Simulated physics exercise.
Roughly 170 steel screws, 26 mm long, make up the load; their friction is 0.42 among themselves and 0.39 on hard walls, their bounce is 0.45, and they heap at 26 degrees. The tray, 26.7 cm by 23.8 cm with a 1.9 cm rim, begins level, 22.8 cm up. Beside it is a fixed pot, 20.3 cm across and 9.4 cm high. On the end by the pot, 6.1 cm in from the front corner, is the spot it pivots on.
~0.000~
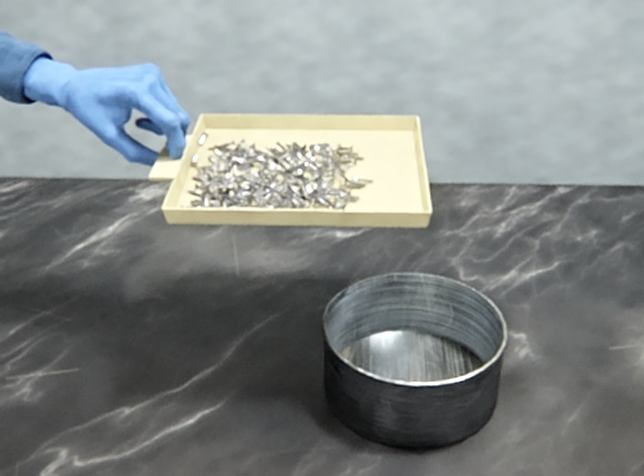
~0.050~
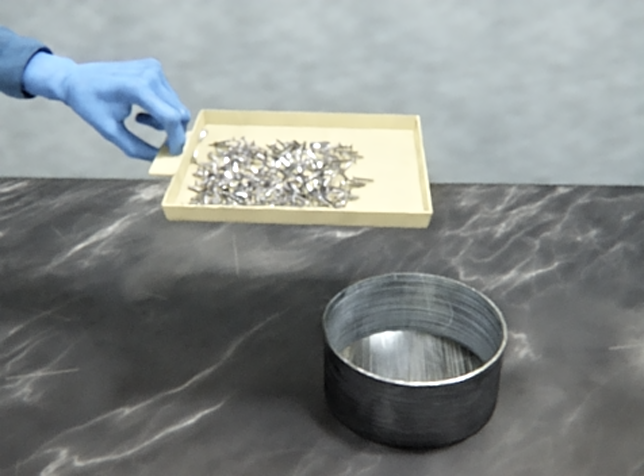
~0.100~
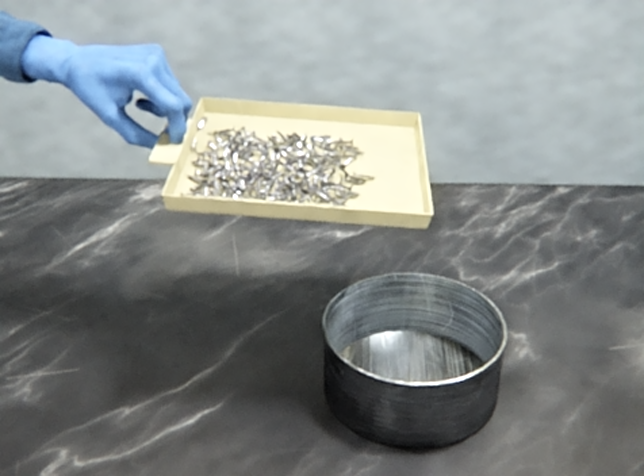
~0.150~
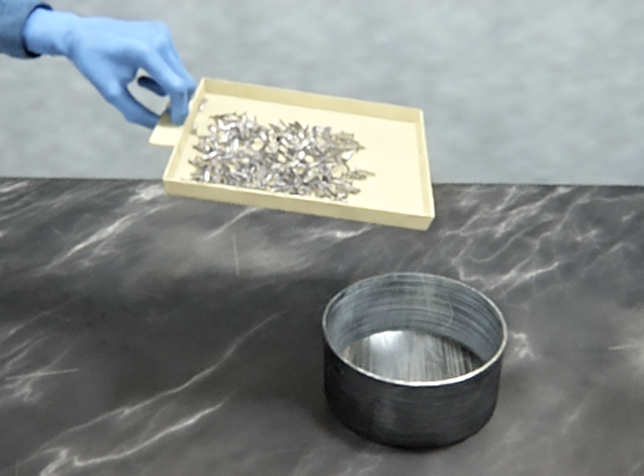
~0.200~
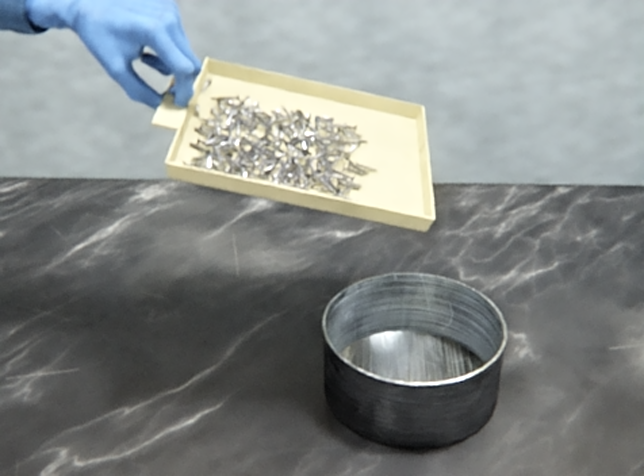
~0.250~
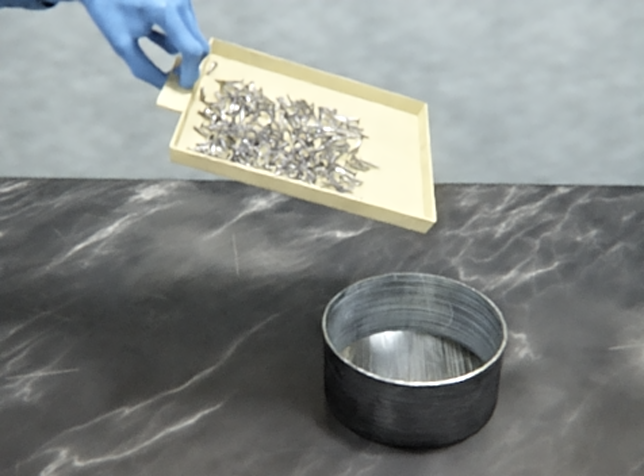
At the start, a blue-gloved hand holds a cream tray of small metal pieces nearly level above a dark marbled surface, with an empty round metal pot below. The hand then raises the tray's left end, slowly at first and then faster, until it slopes moderately down to the right, the pieces still heaped on it.
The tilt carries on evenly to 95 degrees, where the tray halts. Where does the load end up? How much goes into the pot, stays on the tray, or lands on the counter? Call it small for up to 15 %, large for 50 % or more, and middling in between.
Pot - large, tray - small, counter - middling.
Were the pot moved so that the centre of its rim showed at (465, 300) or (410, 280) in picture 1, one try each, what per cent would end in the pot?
That gives roughly 95 per cent and then 35 per cent.
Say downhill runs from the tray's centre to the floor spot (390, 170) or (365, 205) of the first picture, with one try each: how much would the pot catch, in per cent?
That would be close to 25 per cent, then close to 95 per cent.
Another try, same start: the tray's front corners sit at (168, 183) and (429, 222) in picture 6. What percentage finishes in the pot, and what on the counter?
Final per cent - pot 100, counter 0.
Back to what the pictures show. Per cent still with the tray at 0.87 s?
Some 25 per cent of the load.
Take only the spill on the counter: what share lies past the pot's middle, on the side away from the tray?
I reckon around 100 per cent.
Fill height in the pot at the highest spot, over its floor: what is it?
I'd put it at close to 2.0 centimetres.
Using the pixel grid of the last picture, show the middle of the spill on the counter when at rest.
Middle of the spill at rest: Roughly (570, 388).
After 0.62 s, tilt 56 degrees; the tray holds 100 %, the pot 0 %.
After 0.87 s, tilt 81 degrees; the tray holds 25 %, the pot 20 %.
Then, at 1.22 s, tilt 95 degrees; the tray holds 5 %, the pot 65 %.
At rest (2.0 s), pot 75 %, tray 0 %, counter 25 %.
